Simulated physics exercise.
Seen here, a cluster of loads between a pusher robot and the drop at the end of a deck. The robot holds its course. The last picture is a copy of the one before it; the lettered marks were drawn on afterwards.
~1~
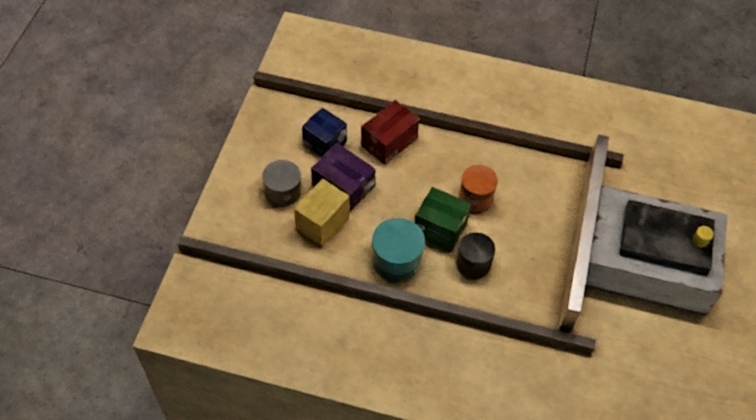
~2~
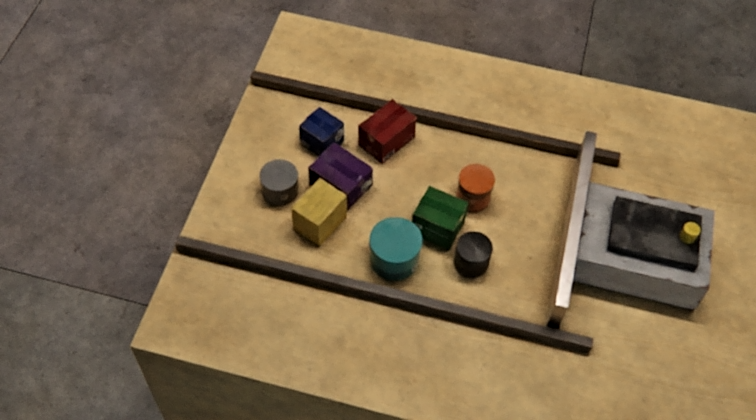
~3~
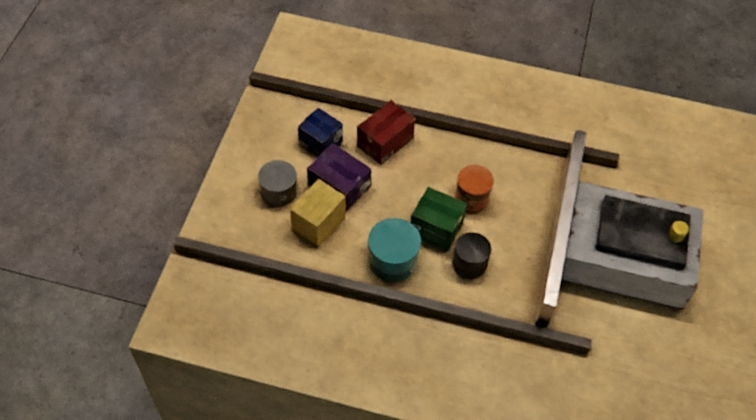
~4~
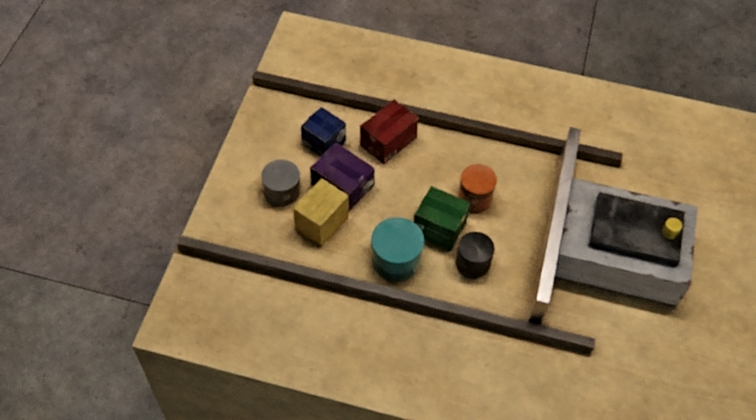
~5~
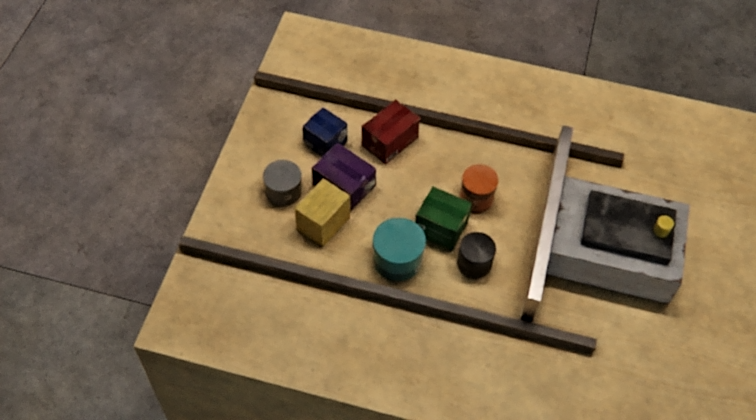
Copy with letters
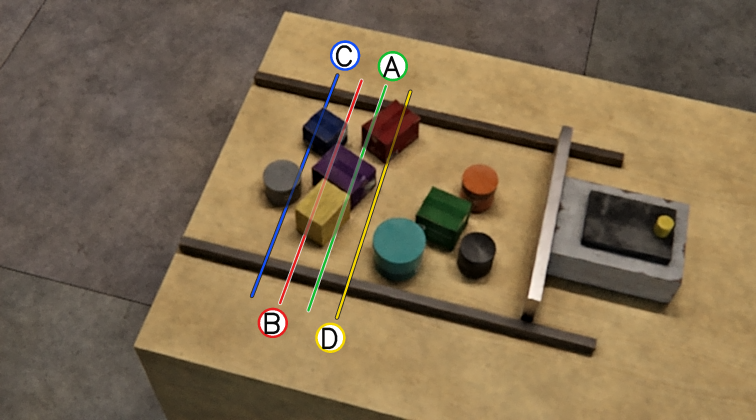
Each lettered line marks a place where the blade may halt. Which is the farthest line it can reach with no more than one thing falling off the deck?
It should halt at C.
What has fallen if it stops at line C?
The grey pail.
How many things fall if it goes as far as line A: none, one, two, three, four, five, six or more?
By then, none.
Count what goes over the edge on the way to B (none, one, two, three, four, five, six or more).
In all, none.
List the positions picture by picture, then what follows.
The first picture shows grey pail (282, 183); black canister (476, 256); purple parcel (344, 177).
The second picture shows robot (649, 230); blue parcel (322, 133).
The third picture shows robot (638, 229); orange pail (473, 189).
The fourth picture shows robot (631, 226); green box (441, 218).
The fifth picture shows robot (623, 224); grey pail (283, 183); black canister (476, 255); purple parcel (344, 176).
On the marked copy, A at (350, 189); B at (324, 183); C at (298, 177); D at (377, 195).
Following C. Soon after the start, robot (528, 202); turquoise pail (376, 249); black canister (419, 248).
Later, robot (436, 180); grey pail (267, 185); blue parcel (312, 126).
In the end, robot (368, 164); grey pail over the edge; blue parcel (253, 111); one fallen.
As for the rest, A is within the limit but short; B is within the limit but short; D is within the limit but short.
